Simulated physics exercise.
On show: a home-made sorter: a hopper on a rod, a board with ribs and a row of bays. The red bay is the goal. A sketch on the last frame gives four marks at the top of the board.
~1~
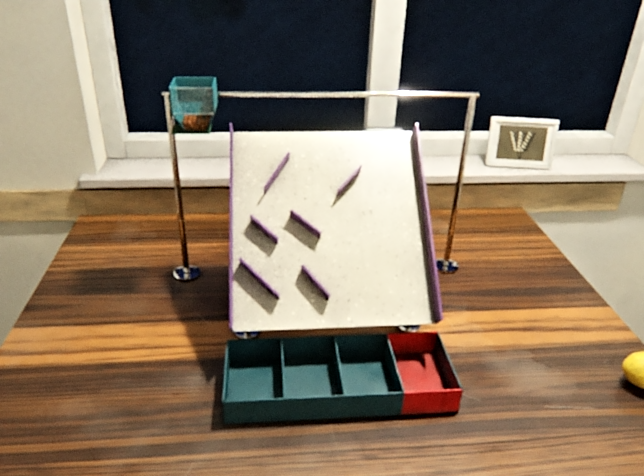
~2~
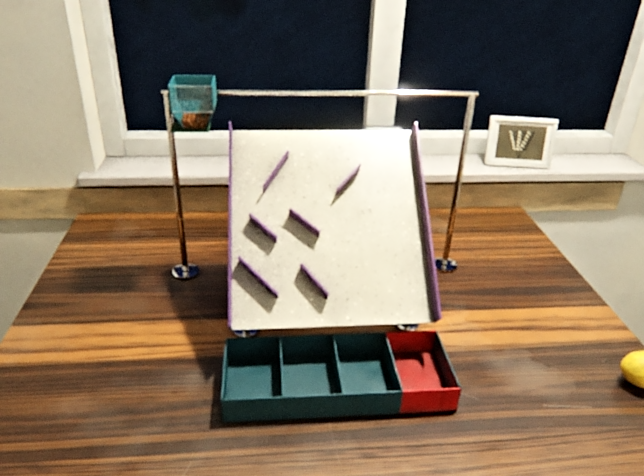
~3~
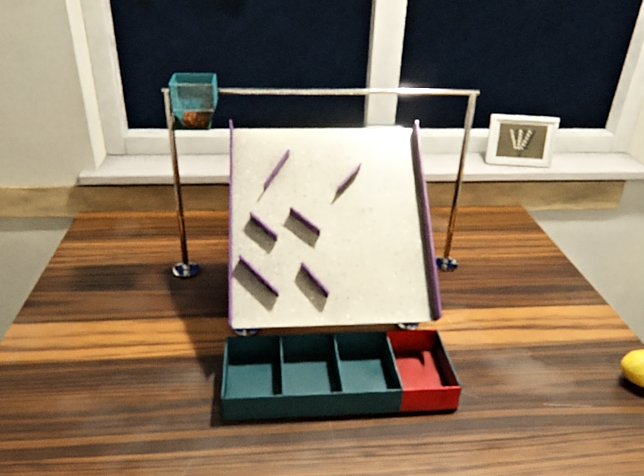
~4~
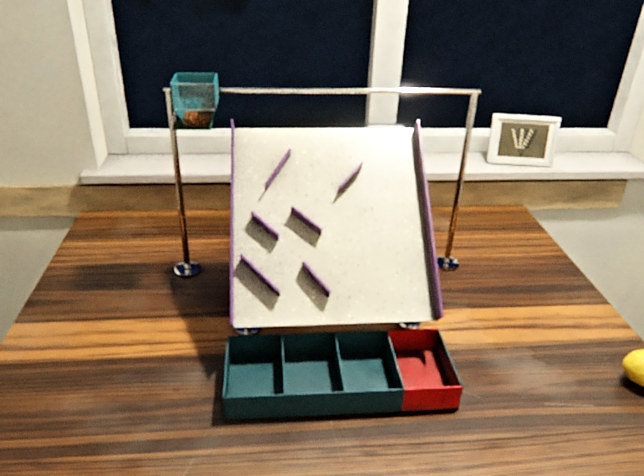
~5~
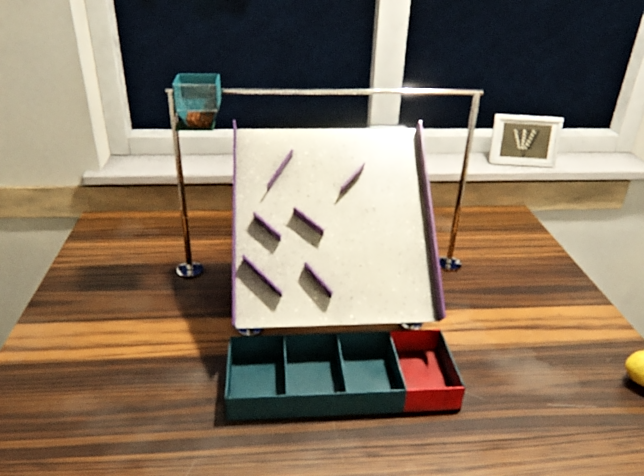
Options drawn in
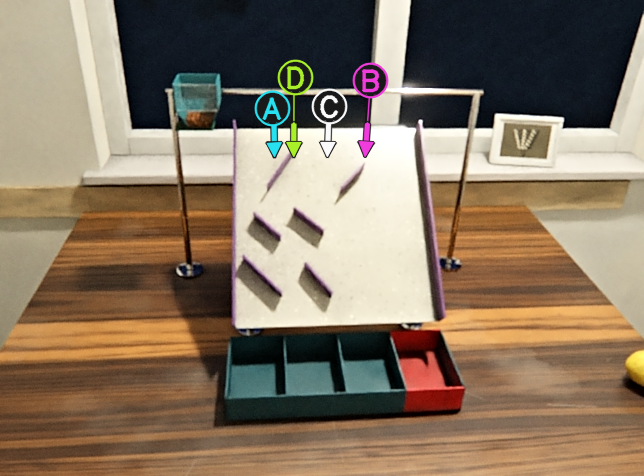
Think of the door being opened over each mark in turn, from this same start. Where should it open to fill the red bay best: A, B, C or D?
Mark B does it best.
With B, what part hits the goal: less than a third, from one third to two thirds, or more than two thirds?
From one third to two thirds.
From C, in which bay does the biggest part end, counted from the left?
The third from the left.
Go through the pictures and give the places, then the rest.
In the first frame, hopper at (197, 123), cereal balls, door shut.
In the second frame, ribs (264, 186) to (288, 150), (337, 189) to (361, 164).
In the third frame, ribs (250, 212) to (277, 236), (290, 207) to (321, 230).
In the fourth frame, ribs (241, 254) to (280, 292), (303, 261) to (331, 293).
In the fifth frame, red bay at (434, 398), number 4 of 4 from the left.
On the marked copy, mark A meets the board at (274, 151); mark B meets the board at (365, 151); mark C meets the board at (327, 151); mark D meets the board at (293, 151).
Choosing A, none in the red bay, all in other bays.
Choosing B, about a third in the red bay, about half in other bays, a small part outside the box.
Choosing C, a small part in the red bay, nearly all in other bays.
Choosing D, a small part in the red bay, nearly all in other bays.
